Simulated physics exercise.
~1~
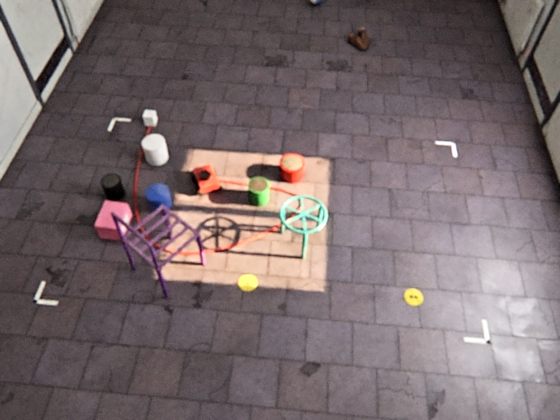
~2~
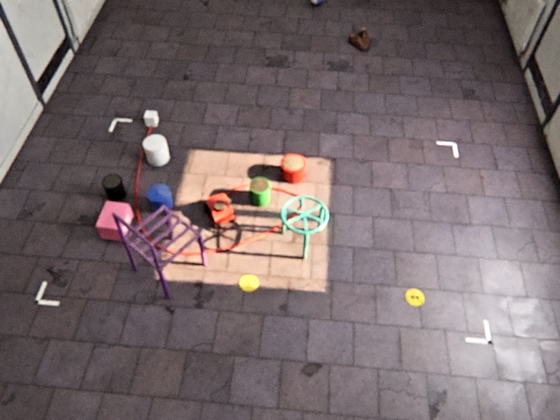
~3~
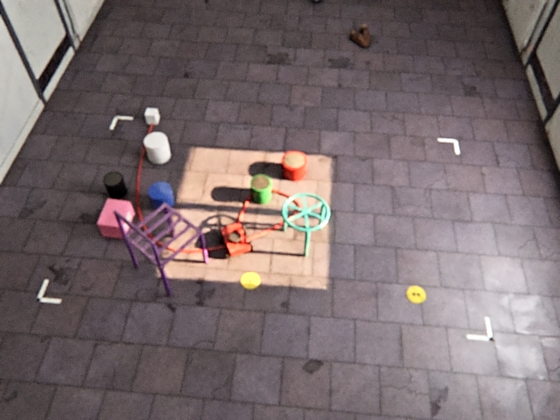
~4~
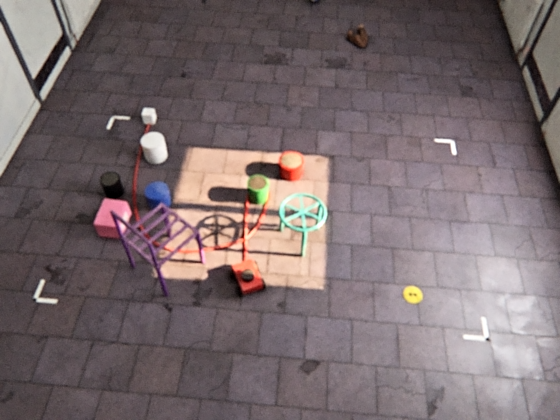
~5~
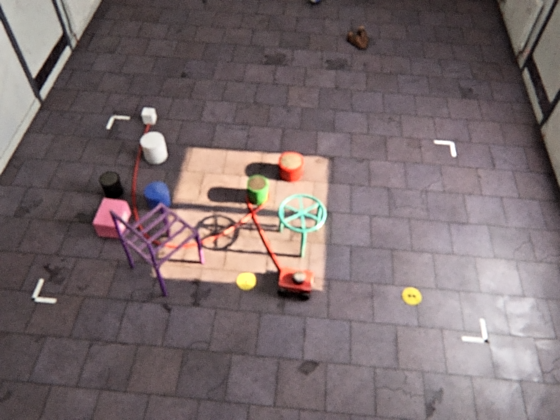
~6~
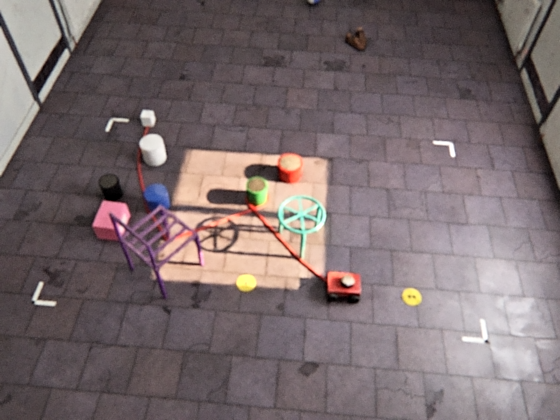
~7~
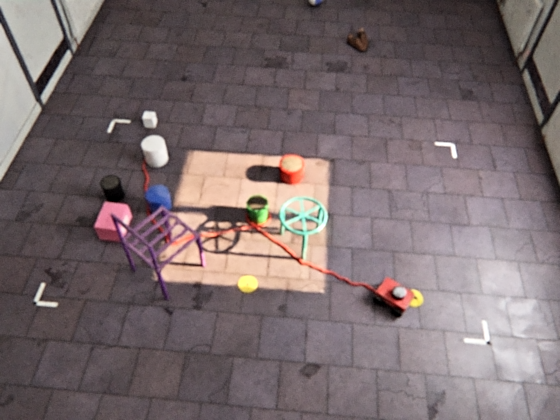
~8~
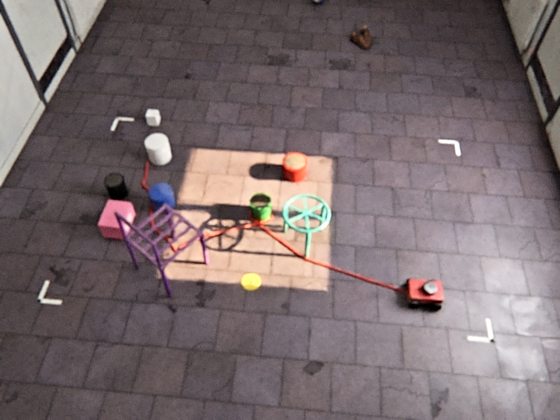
A small red cart trailing a red cord rolled down past a purple chair to a yellow mark, then headed right to another, dragging the cord against a green pot, which shifted slightly, and the cord's far end came unplugged.
